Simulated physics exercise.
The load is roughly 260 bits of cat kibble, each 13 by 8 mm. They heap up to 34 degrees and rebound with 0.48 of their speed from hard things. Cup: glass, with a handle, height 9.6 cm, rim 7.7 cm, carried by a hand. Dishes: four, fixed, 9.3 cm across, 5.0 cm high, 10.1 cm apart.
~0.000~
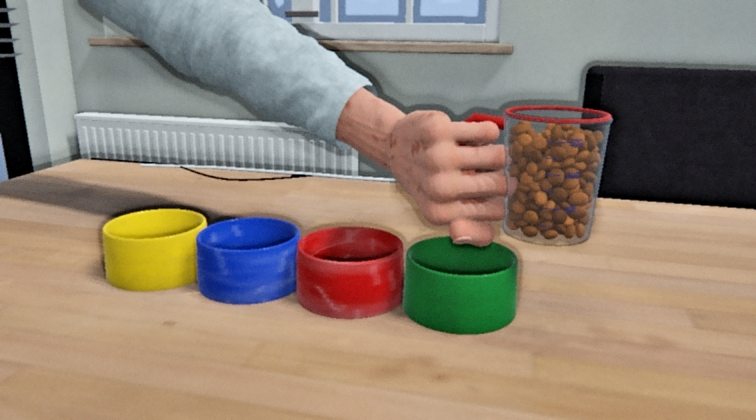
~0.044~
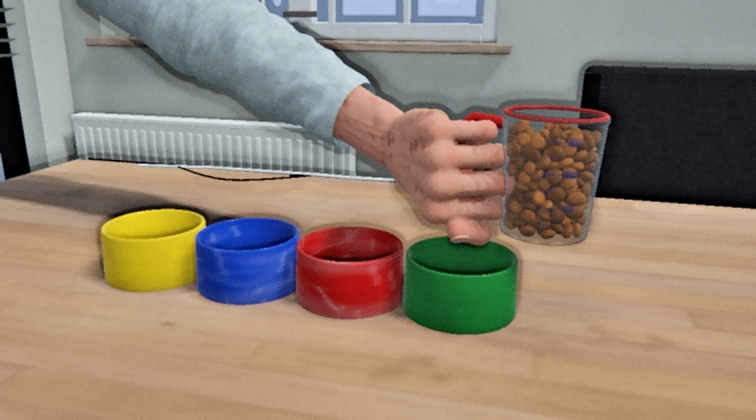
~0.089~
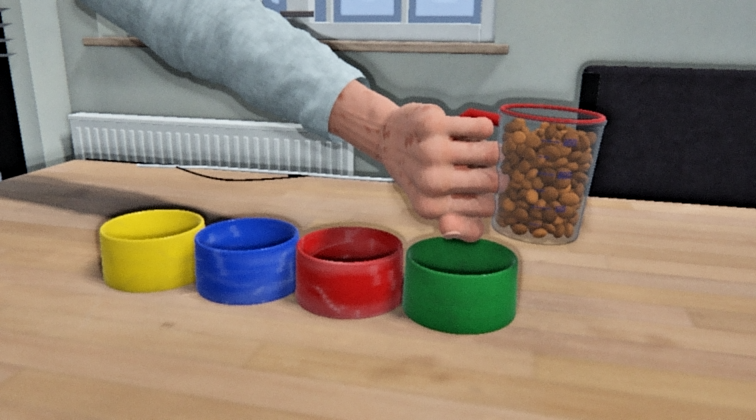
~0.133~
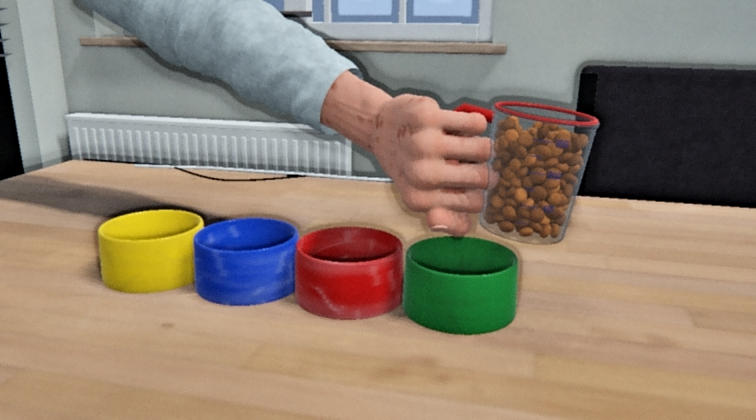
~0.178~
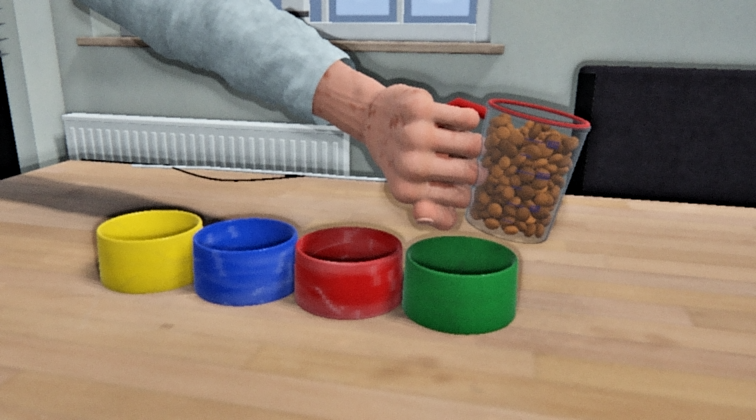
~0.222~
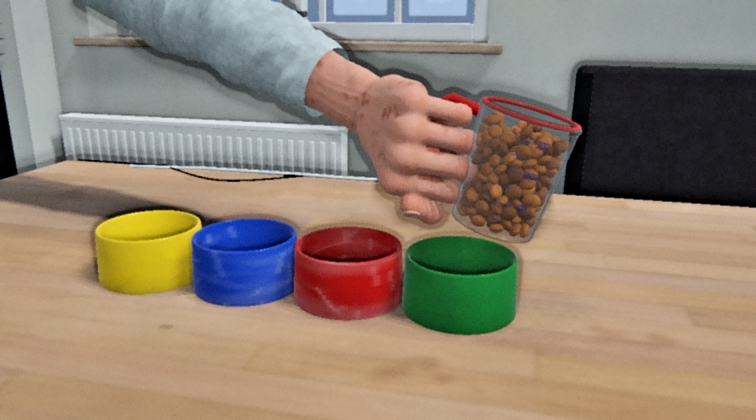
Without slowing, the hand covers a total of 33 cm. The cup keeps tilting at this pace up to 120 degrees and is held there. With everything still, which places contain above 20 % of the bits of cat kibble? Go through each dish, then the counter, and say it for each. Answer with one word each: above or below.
Red above, blue above, green below, yellow below, counter below.
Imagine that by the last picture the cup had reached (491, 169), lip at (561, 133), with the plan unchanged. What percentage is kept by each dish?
Then red 10, blue 80, green 0, and yellow 0.
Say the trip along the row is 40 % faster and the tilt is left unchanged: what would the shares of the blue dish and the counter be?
Blue: 100; counter: 0.
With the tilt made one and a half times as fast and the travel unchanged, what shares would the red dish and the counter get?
Shares: Red at 70; counter at 10.
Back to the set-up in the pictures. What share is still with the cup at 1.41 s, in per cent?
It works out to about 60 per cent of the load.
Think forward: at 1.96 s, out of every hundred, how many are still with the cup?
About 0 percent of the load.
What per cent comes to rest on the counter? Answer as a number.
Estimate: Near 10 per cent.
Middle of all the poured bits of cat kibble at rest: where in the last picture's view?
My guess is close to (275, 270).
Then, at 0.94 s, tilt 80 degrees; cup holds 100 %.
Then, at 1.41 s, tilt 119 degrees; cup holds 60 %, red 30 %.
Then, at 1.96 s, tilt 120 degrees; cup holds 0 %, red 35 %, blue 55 %.
In the end, at 2.4 s, red 35 %, blue 55 %, green 0 %, yellow 0 %, counter 10 %.
